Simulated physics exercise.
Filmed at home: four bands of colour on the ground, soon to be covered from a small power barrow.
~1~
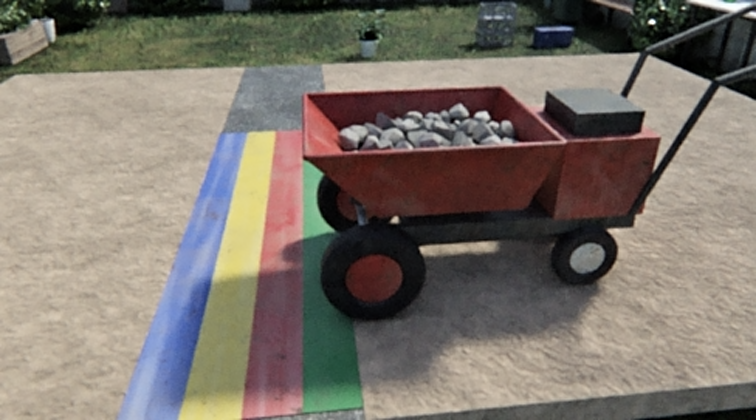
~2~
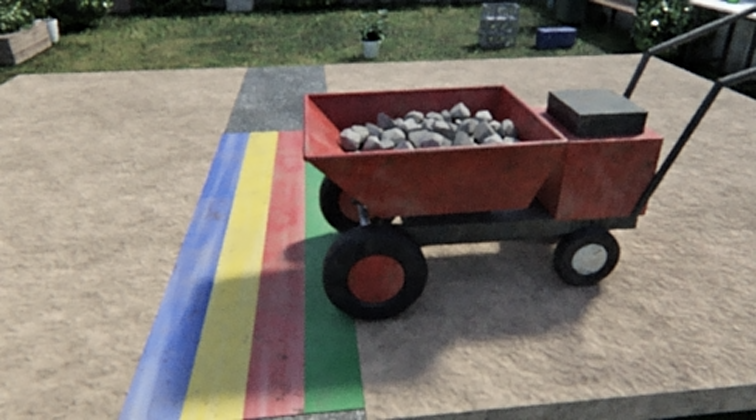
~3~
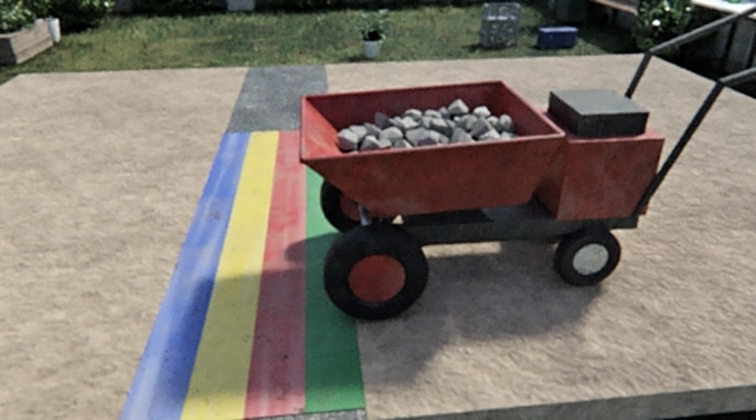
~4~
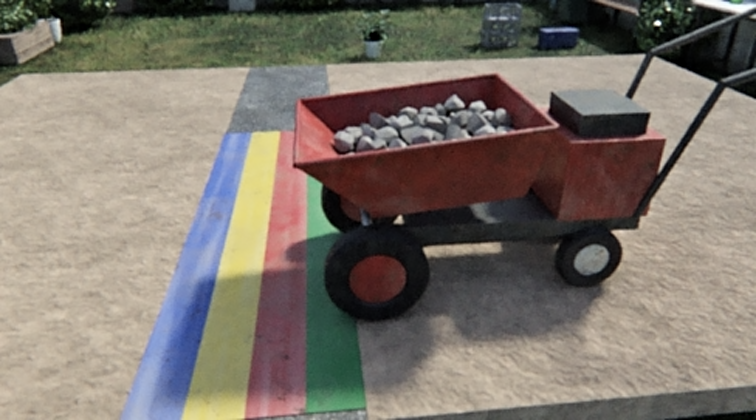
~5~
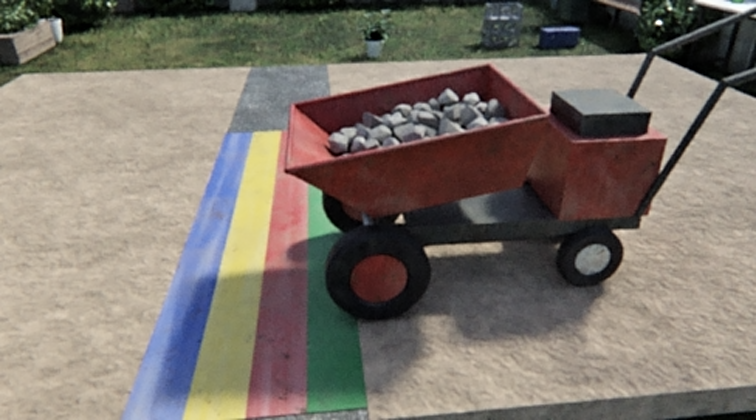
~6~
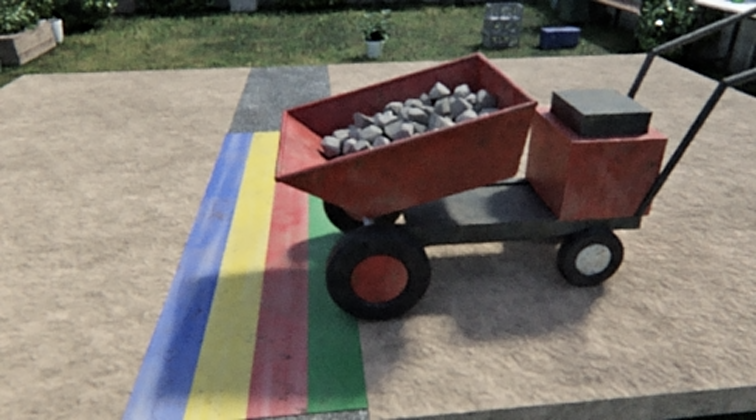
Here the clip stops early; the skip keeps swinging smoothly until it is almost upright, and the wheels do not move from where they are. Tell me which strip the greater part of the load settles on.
The greater part settles on the blue strip.
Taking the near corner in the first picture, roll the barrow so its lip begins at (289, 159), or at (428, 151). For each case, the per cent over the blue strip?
Roughly 30 per cent at the first spot and 10 per cent at the second.
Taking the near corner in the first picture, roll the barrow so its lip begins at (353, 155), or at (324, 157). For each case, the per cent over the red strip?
10 % and 0 %, in that order.
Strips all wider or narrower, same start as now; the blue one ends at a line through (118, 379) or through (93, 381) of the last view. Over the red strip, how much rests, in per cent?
0 % and 0 %, near enough.
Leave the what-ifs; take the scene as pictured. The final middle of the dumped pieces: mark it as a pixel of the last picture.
Close to (189, 282) in the last picture.
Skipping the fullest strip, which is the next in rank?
Second: Yellow.
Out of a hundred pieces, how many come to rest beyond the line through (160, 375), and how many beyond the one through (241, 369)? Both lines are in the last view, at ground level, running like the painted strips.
Around 40 per cent for the first, around 70 per cent for the second.
Soon, skip tipped steeply; all in the skip.
A while on, skip tipped right over; about two thirds in the skip; a small part over the yellow strip; about a quarter over the blue strip.
Towards the end, skip tipped right over; about a quarter in the skip; a small part over the yellow strip; about a third over the blue strip; about a quarter off the paint.
Finally, skip tipped right over; about a quarter in the skip; none over the green strip; none over the red strip; a small part over the yellow strip; about a third over the blue strip; about a quarter off the paint.
